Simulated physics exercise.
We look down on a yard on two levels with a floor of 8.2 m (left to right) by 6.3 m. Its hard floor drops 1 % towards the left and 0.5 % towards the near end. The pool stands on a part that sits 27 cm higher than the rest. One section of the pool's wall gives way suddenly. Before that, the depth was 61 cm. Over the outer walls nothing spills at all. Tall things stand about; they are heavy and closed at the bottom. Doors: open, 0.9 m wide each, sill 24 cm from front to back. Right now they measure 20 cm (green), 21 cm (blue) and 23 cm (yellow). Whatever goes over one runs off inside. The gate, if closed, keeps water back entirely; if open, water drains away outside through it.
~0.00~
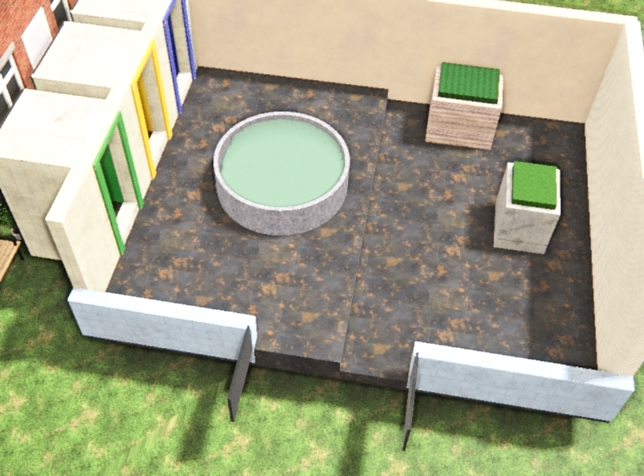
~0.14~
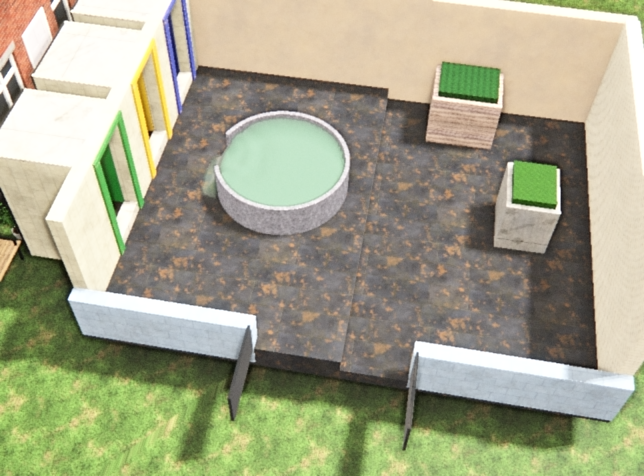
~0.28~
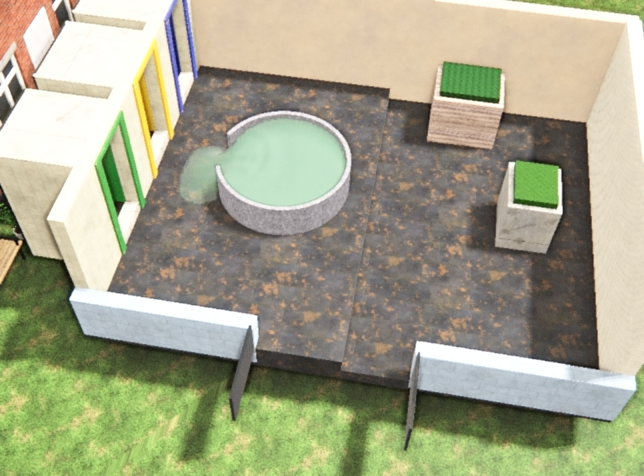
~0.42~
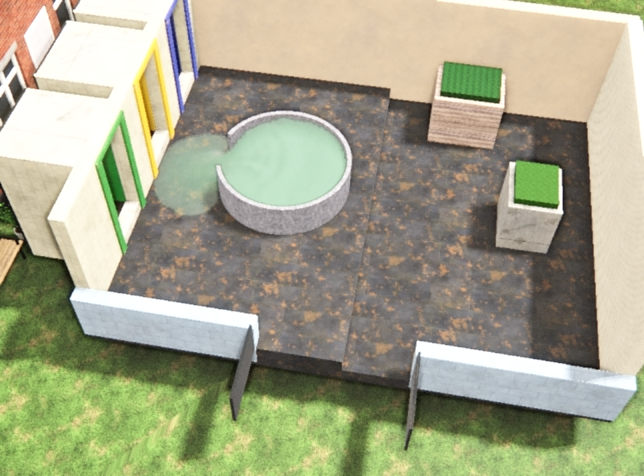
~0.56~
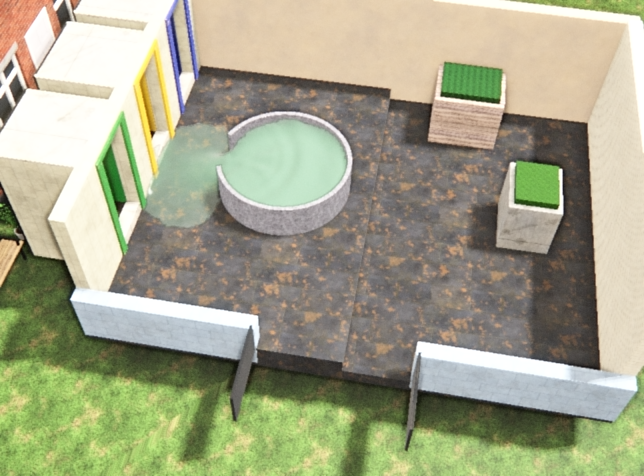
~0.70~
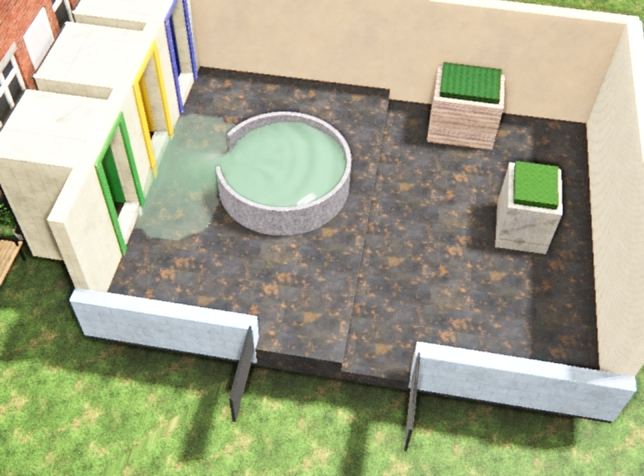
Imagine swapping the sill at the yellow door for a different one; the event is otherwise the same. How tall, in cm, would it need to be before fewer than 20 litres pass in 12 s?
I would say roughly 34 cm.
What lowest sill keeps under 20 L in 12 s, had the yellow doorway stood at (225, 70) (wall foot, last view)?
Something near 20 cm.
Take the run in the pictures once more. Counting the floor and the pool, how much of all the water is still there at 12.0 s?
Share still there: Approx. 90 percent.
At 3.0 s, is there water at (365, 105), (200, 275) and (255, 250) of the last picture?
Those three come out bone-dry, soaked and bone-dry, in that order.
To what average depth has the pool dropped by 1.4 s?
Roughly 46 cm.
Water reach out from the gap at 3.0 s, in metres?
Distance from gap: Approx. 4.0 m.
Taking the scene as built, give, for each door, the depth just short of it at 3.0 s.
Depths in cm: Green 13, blue 9, yellow 28.
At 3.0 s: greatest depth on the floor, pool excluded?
Max depth: About 30 cm.
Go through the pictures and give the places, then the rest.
The pool at (282, 162) is whole and still, 61 cm deep; the yellow door at (153, 118) is dry, in the first frame.
The front is at (214, 162), 0.3 m from the gap at (222, 168); 0.2 m2 of floor is wet, 61 cm left at the back, in the second frame.
Water pours out at (224, 169) and has run 0.7 m, to (196, 154); about 9 cm deep outside, 61 cm at the back, in the third frame.
The gap is at (224, 169), the front 1.2 m out at (166, 157); the back of the pool holds 61 cm, in the fourth frame.
The gap is at (225, 169), the front 1.5 m out at (144, 204); the back of the pool holds 61 cm, in the fifth frame.
Water pours out at (224, 169) and has run 1.7 m, to (135, 225); about 6 cm deep outside, 57 cm at the back; water is at the yellow door at (155, 118), in the sixth frame.
After 1.4 s water covers 10 % of the floor, deepest (42 cm) near (158, 169); 39 cm at the yellow door, 34 litres in over its 23 cm sill.
After 3.0 s water covers 25 % of the floor, deepest (30 cm) near (161, 162); 28 cm at the yellow door, 118 litres in over its 23 cm sill.
After 12.0 s water covers 95 % of the floor, deepest (10 cm) near (100, 311); 9 cm at the yellow door, 132 litres in over its 23 cm sill.
At the yellow door as built, the water arrived by 0.6 s and peaked near 39 cm at 1.4 s.
Run again over the same 12 s with other heights there, 59 litres in over 28.5 cm, 5 litres over 38 cm. The limit of 20 litres is kept from about 34 cm up.
